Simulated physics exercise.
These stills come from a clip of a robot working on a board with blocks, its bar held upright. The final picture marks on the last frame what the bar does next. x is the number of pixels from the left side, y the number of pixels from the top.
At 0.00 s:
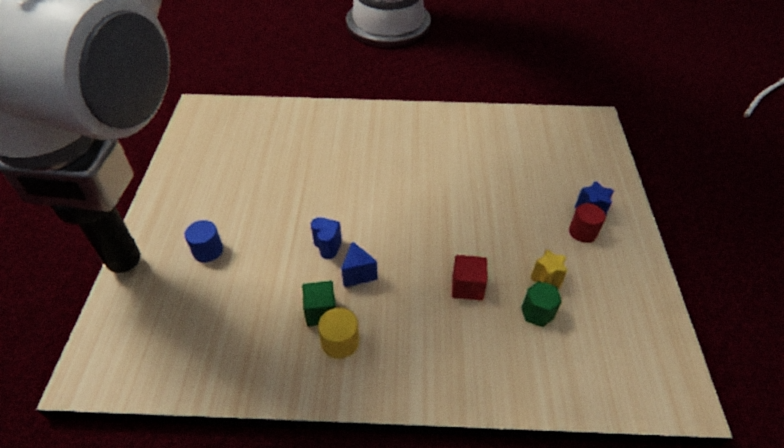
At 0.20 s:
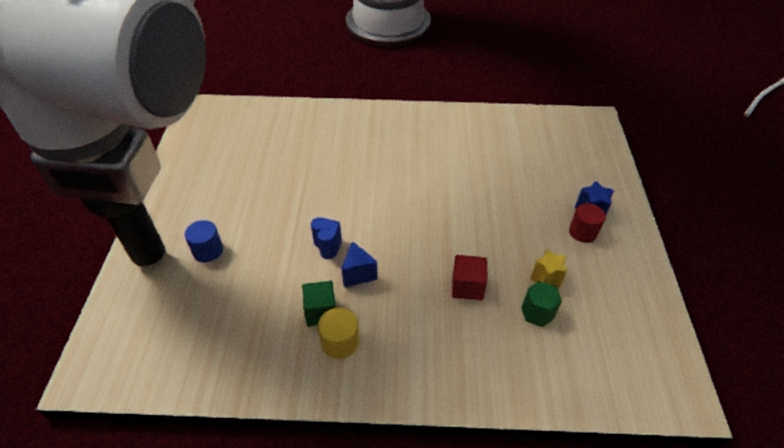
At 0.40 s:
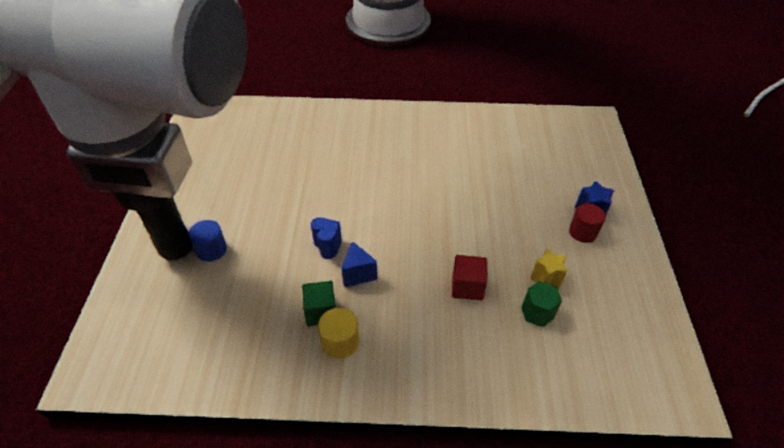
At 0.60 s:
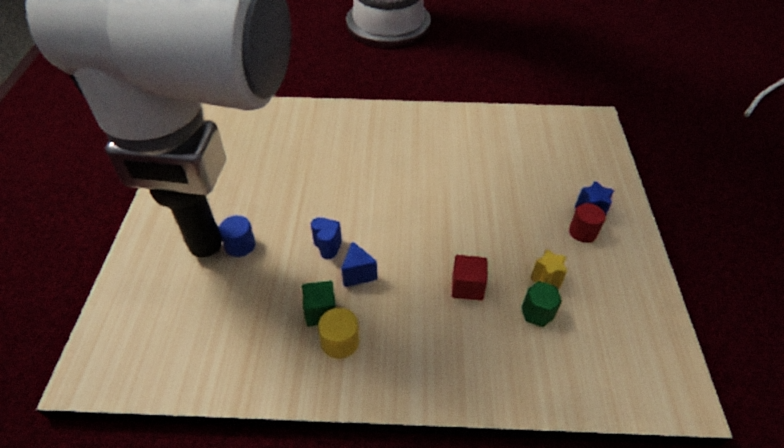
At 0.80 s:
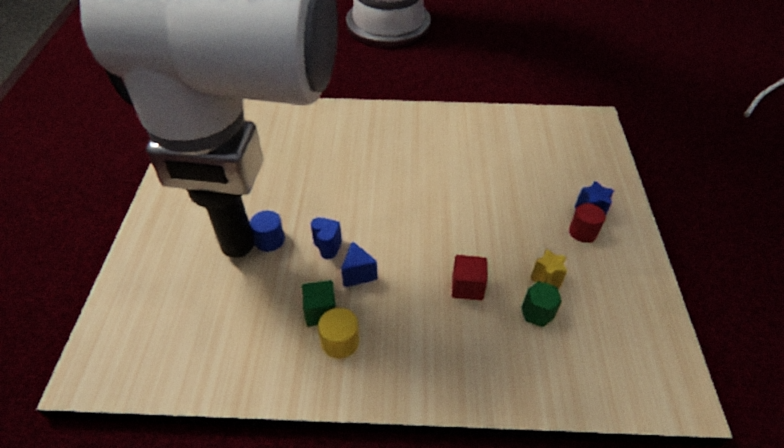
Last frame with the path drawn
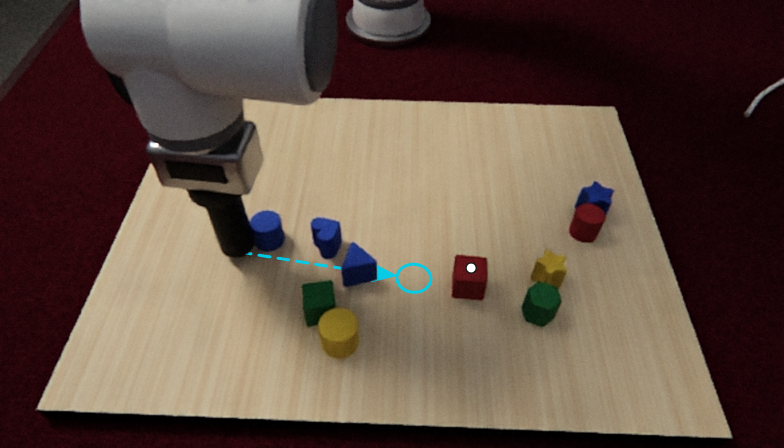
A white and grey robot arm with a black bar at its tip moves steadily rightward over the left side of a pale wooden board, reaching a blue cylinder and pushing it right, toward a blue heart. Seen from above at a fixed angle, the board lies on dark red cloth. Blue, green and yellow blocks sit near the middle, with red, yellow, green and blue ones at right, all still.
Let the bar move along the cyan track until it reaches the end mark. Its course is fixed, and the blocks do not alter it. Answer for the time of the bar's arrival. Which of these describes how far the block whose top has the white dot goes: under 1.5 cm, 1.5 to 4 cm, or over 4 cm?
Range: Under 1.5 cm.
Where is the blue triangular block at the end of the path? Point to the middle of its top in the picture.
My best guess is (437, 277).
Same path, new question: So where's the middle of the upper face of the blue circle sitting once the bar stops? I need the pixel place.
I'd place it at (291, 216), taking the centre of its top.
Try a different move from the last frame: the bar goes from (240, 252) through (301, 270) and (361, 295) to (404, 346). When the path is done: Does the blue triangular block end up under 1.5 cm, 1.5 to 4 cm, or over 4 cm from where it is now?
The blue triangular block moves 1.5-4 cm.
The line goes straight from (240, 252) to (414, 278); the dot is on the red square block.
The first path, step by step. One third of the way, bar (296, 255); blue circle (291, 216).
Two thirds of the way, bar (354, 264); blue circle (291, 216); blue heart (336, 227), turned 55° anticlockwise; blue triangular block (379, 262), turned 15° clockwise.
At the end, bar (414, 272); blue circle (291, 216); blue heart (336, 227), turned 55° anticlockwise; blue triangular block (437, 277), turned 40° clockwise; red square block unmoved.
